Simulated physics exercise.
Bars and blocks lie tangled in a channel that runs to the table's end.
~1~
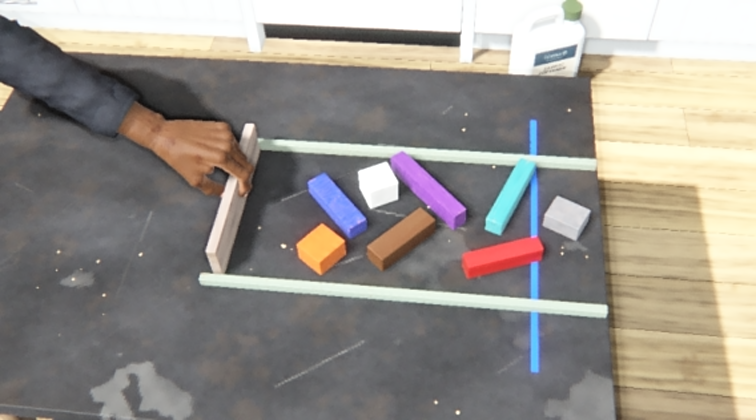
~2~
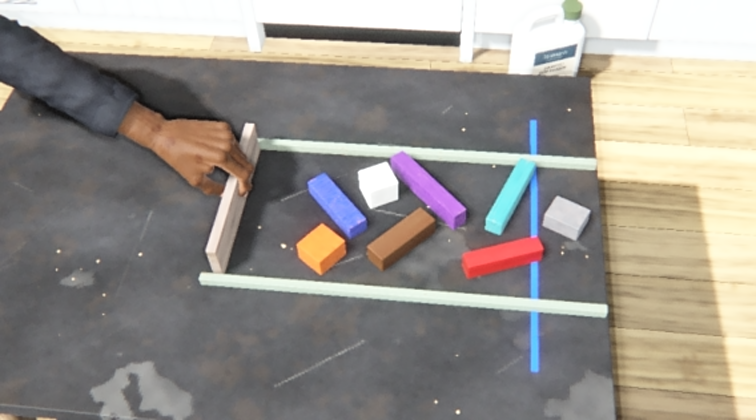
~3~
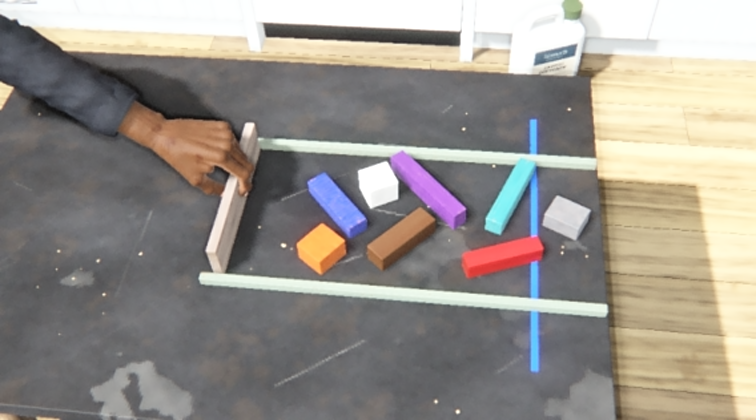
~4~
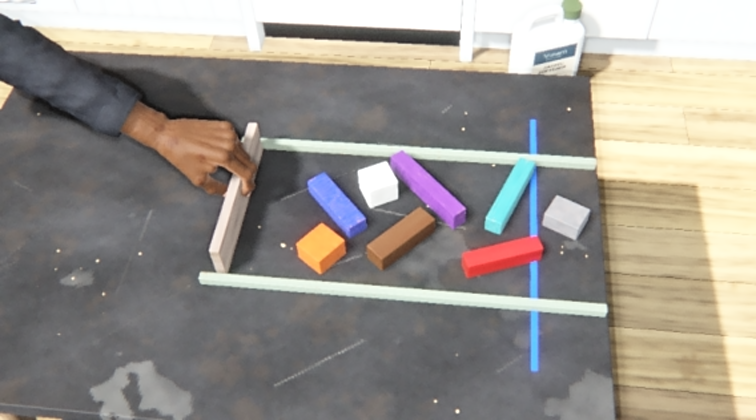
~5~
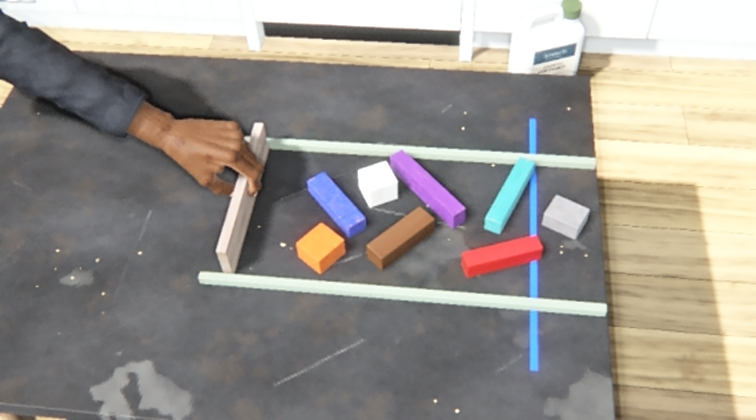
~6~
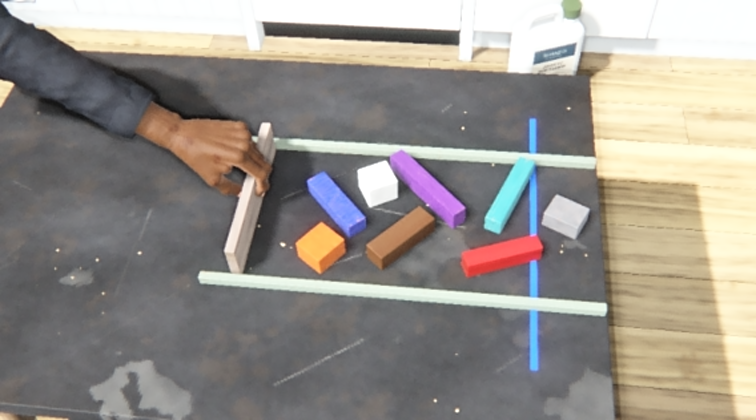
At first, a hand holds a board upright at the left end of a channel between two pale strips, with coloured bars and blocks scattered ahead of it and a blue tape line crossing near the right. Then the hand slides the board slightly rightward, while the bars and blocks stay still, untouched.
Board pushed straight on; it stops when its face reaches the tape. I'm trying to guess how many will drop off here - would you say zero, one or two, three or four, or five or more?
After the push, three or four have dropped.
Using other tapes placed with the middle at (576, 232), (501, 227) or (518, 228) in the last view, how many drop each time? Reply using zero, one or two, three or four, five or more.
In order of the places: More than four; 1 or 2; one or two.
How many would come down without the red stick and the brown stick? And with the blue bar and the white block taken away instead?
First 2, second 2.
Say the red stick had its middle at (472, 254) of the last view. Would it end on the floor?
The red stick tumbles off.
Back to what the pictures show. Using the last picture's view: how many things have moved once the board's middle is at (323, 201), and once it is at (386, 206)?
Up to then 2, and up to the other point 5.
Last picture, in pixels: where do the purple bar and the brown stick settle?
In the last picture the purple bar sits around (601, 201) and the brown stick around (593, 269).
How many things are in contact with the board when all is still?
In total, 2.
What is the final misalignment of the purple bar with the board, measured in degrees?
It comes to around 15 degrees.
Soon after, none off yet; grey block at rest near (566, 217); turquoise bar at rest near (510, 194); red stick at rest near (502, 256).
Then, none off yet; grey block at rest near (566, 217); turquoise bar moved a little near (523, 195); red stick moved a little near (513, 261).
Further on, none off yet; grey block tipped a little near (613, 213); turquoise bar moved about its own width near (575, 197); red stick moved about its own width near (572, 267).
At rest, the number that fall off is three or four; fallen, red stick, turquoise bar and grey block.
